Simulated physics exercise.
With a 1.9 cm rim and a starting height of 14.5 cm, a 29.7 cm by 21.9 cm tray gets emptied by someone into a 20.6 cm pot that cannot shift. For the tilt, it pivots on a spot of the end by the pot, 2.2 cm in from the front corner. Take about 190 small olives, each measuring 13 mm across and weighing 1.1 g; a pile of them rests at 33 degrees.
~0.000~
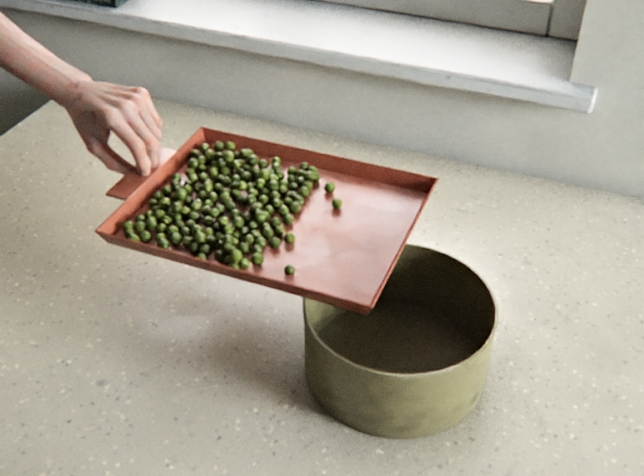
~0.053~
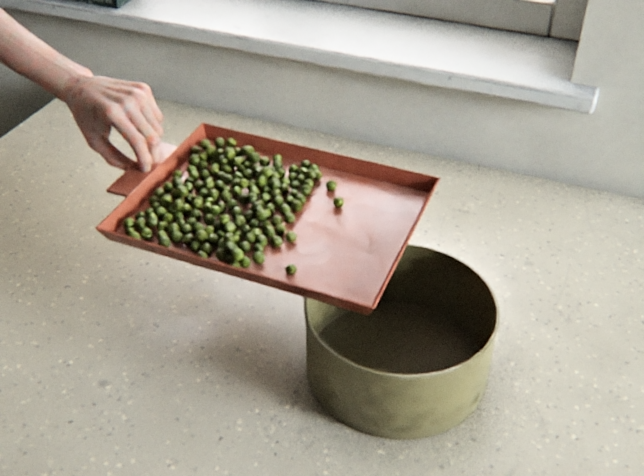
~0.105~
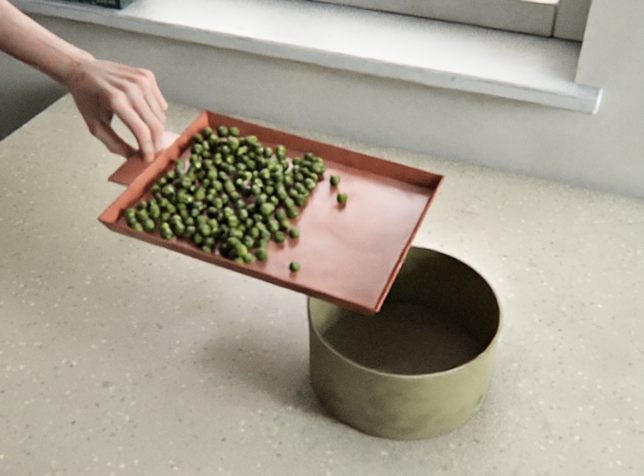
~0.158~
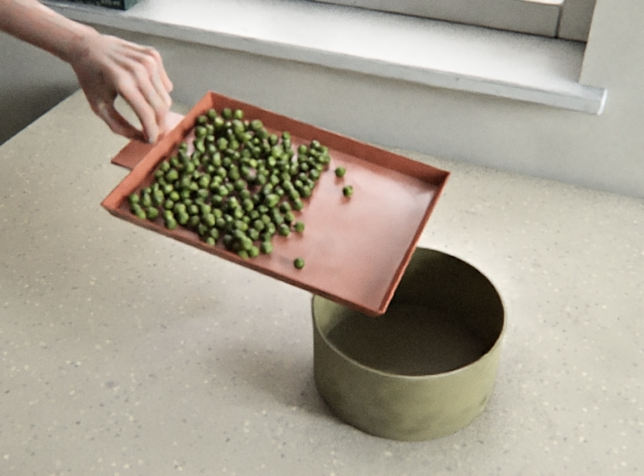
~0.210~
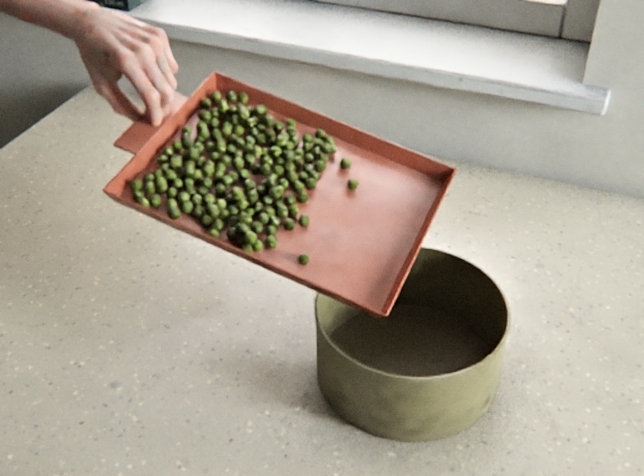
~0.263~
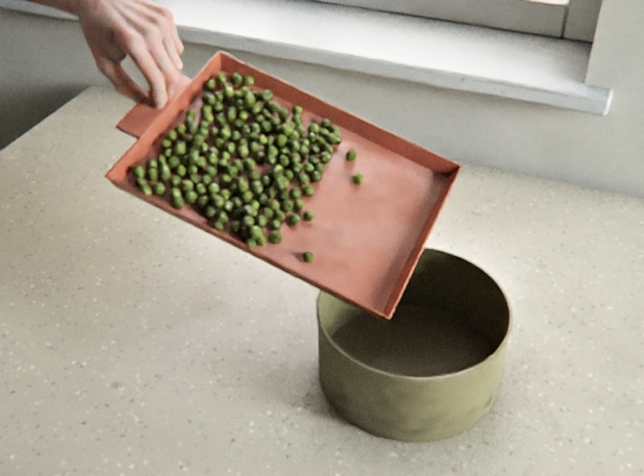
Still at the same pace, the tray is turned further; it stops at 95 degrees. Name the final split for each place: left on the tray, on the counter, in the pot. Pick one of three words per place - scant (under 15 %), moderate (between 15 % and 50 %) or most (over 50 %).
My call is tray: Scant, counter: Moderate, pot: Most.
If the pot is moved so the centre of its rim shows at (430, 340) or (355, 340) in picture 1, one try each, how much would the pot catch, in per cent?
About 100 and 75 per cent.
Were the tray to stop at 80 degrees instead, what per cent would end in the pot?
60 %.
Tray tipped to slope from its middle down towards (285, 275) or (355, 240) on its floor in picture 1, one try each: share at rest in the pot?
I'd put it at about 20 per cent for the first tilt and about 75 per cent for the second.
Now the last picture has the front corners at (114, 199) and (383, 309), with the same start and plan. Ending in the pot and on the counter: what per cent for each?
In the pot: 35 per cent; on the counter: 65 per cent.
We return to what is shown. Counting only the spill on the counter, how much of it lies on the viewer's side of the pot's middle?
100 %.
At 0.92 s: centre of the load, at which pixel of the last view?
Around (437, 375).
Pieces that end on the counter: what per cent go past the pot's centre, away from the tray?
It comes to near 100 percent.
Then, at 0.66 s, tilt 56 degrees; the tray holds 100 %, the pot 0 %.
After 0.92 s, tilt 81 degrees; the tray holds 25 %, the pot 30 %.
After 1.28 s, tilt 95 degrees; the tray holds 0 %, the pot 65 %.
By 1.9 s all is still; tray 0 %, counter 35 %, pot 65 %.
